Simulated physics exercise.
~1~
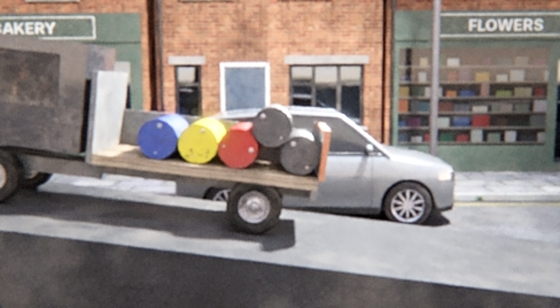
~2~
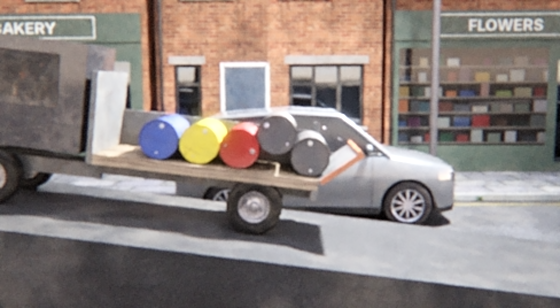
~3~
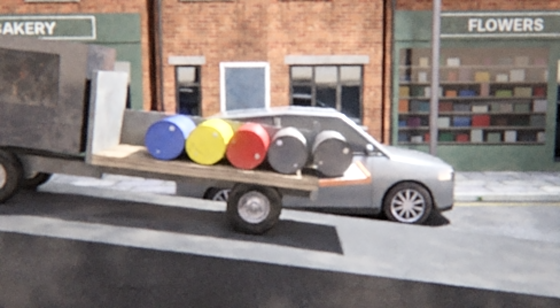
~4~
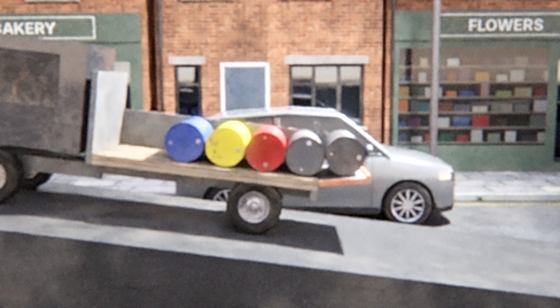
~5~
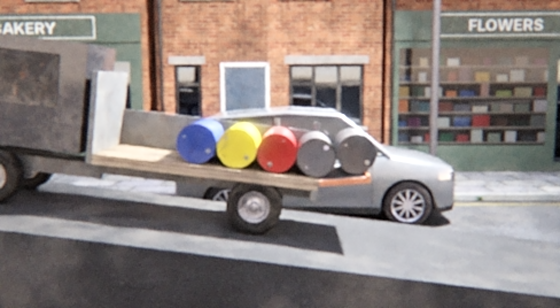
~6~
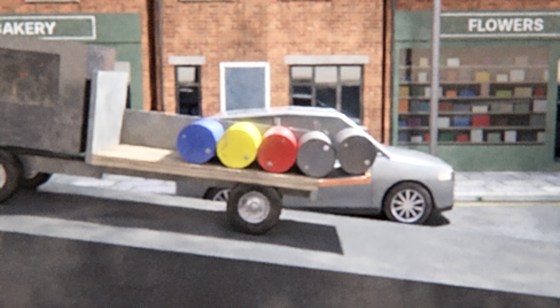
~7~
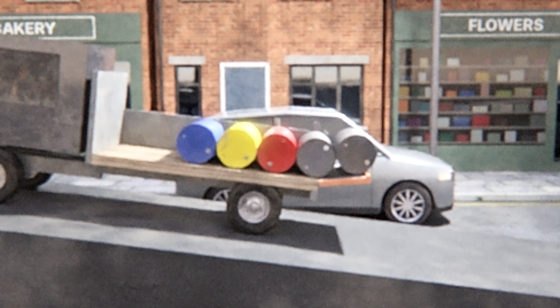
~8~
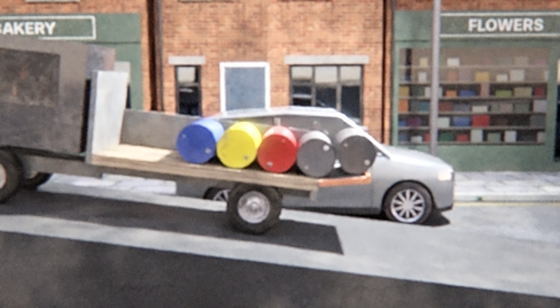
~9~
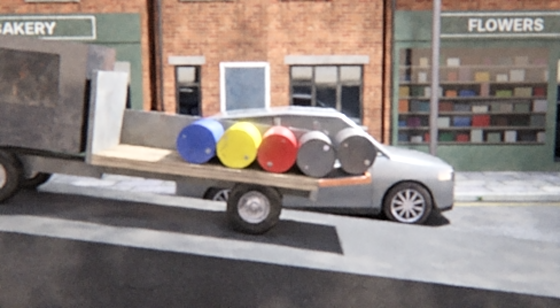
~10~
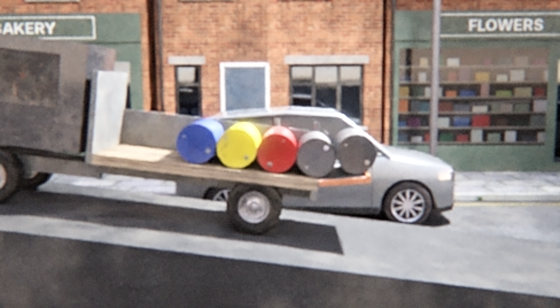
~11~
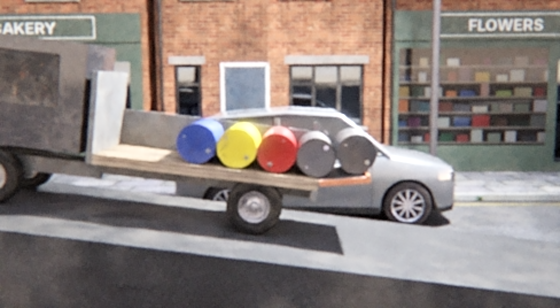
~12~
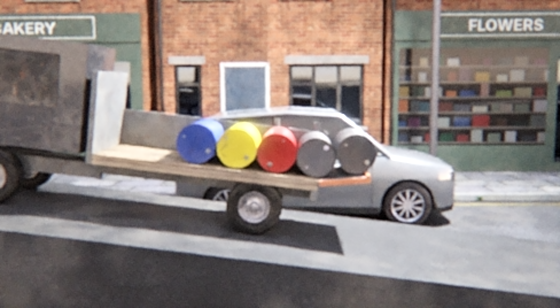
At first, a flatbed truck with its tail to the right stands on a sloping street before a bakery and a flower shop, a silver car behind it, with blue, yellow, red and two dark grey drums on the bed, one grey drum resting higher than the others. The tailgate swings down to the right, and the raised grey drum drops into line. The whole row then rolls a short way right toward the lowered gate. The drums stop, bunched together at the tail. Blue, yellow and red stay still on the bed, and nothing falls off.
